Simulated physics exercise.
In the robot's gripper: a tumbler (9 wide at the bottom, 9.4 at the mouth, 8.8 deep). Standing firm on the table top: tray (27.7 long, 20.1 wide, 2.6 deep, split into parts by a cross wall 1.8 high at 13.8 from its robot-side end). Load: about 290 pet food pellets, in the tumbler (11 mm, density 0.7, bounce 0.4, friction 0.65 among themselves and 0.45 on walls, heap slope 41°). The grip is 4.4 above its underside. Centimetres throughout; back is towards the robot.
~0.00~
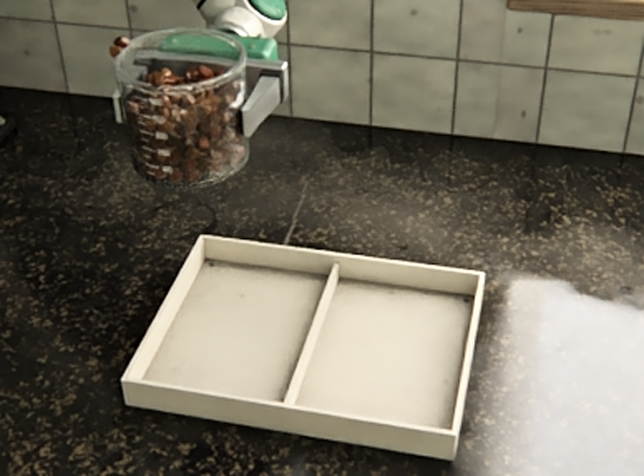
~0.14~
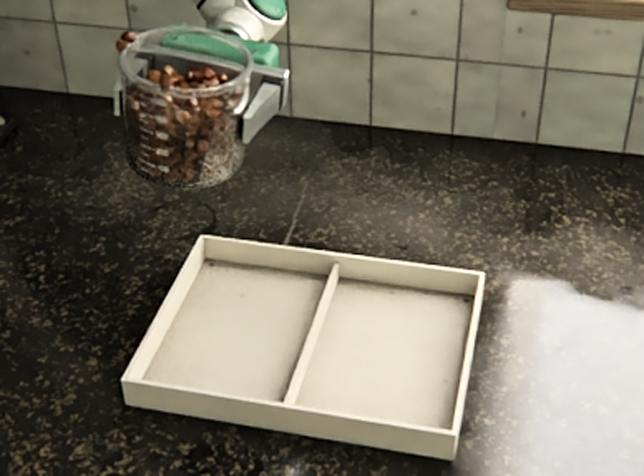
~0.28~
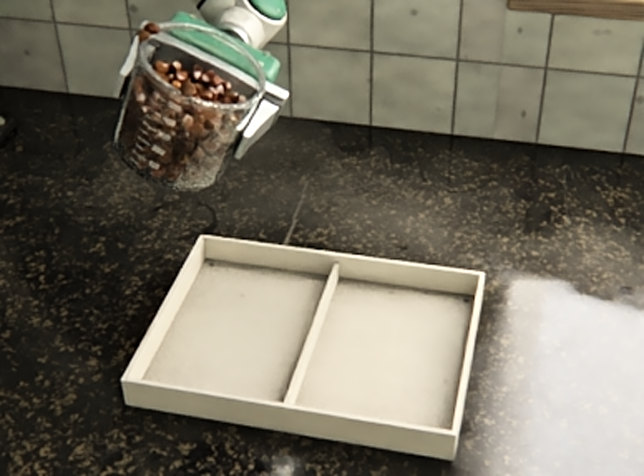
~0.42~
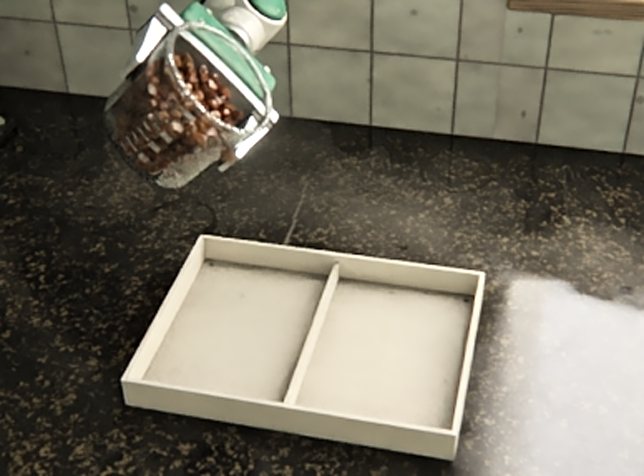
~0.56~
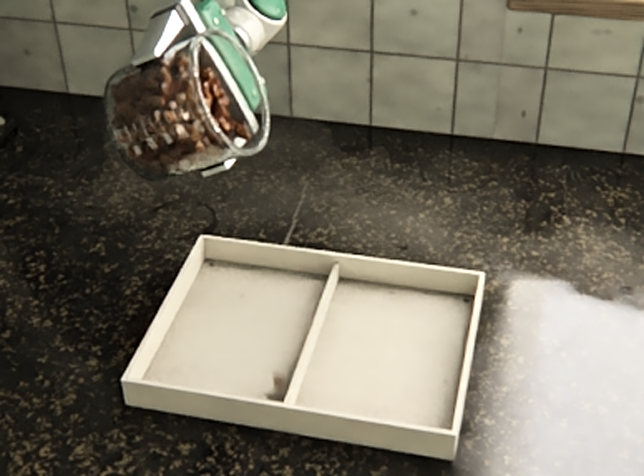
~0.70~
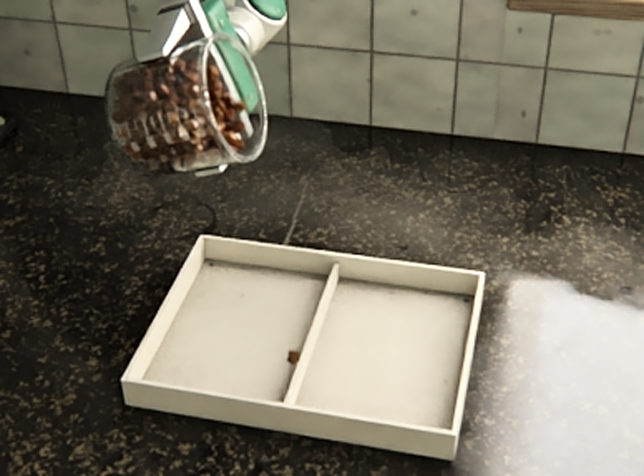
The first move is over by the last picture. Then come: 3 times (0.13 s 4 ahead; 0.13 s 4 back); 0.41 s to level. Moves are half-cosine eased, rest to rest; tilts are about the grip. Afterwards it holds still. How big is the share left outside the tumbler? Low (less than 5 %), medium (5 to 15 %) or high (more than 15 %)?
Share outside the tumbler: High (more than 15 %).
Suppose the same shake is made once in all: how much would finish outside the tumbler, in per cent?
It would be near 15 per cent.
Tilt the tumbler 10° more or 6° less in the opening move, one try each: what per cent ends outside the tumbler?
About 60 and 25 per cent.
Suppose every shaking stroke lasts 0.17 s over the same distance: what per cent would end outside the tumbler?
Then about 15 per cent.
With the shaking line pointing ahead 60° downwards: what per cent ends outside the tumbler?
Some 5 per cent.
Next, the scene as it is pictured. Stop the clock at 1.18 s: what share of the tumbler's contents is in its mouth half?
About 55 per cent.
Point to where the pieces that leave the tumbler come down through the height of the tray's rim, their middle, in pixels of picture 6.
Around (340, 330).
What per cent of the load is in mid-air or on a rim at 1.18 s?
About 6 per cent.
After 1.18 s, tilted 70° forward, highest piece 25 above the table; 231 in the tumbler, 37 in the far-side part, 6 in the robot-side part, 19 in flight or on a rim.
After 1.65 s, tilted 44° forward, highest piece 25 above the table; 199 in the tumbler, 63 in the far-side part, 29 in the robot-side part, 1 on the table or floor, 1 in flight or on a rim.
After 2.09 s, level, highest piece 28 above the table; 199 in the tumbler, 64 in the far-side part, 29 in the robot-side part, 1 on the table or floor.
After 3.14 s, level, highest piece 28 above the table; 199 in the tumbler, 64 in the far-side part, 29 in the robot-side part, 1 on the table or floor.
In the end, 199 in the tumbler, 64 in the far-side part, 29 in the robot-side part, 1 on the table or floor. That is 32 % outside the tumbler.
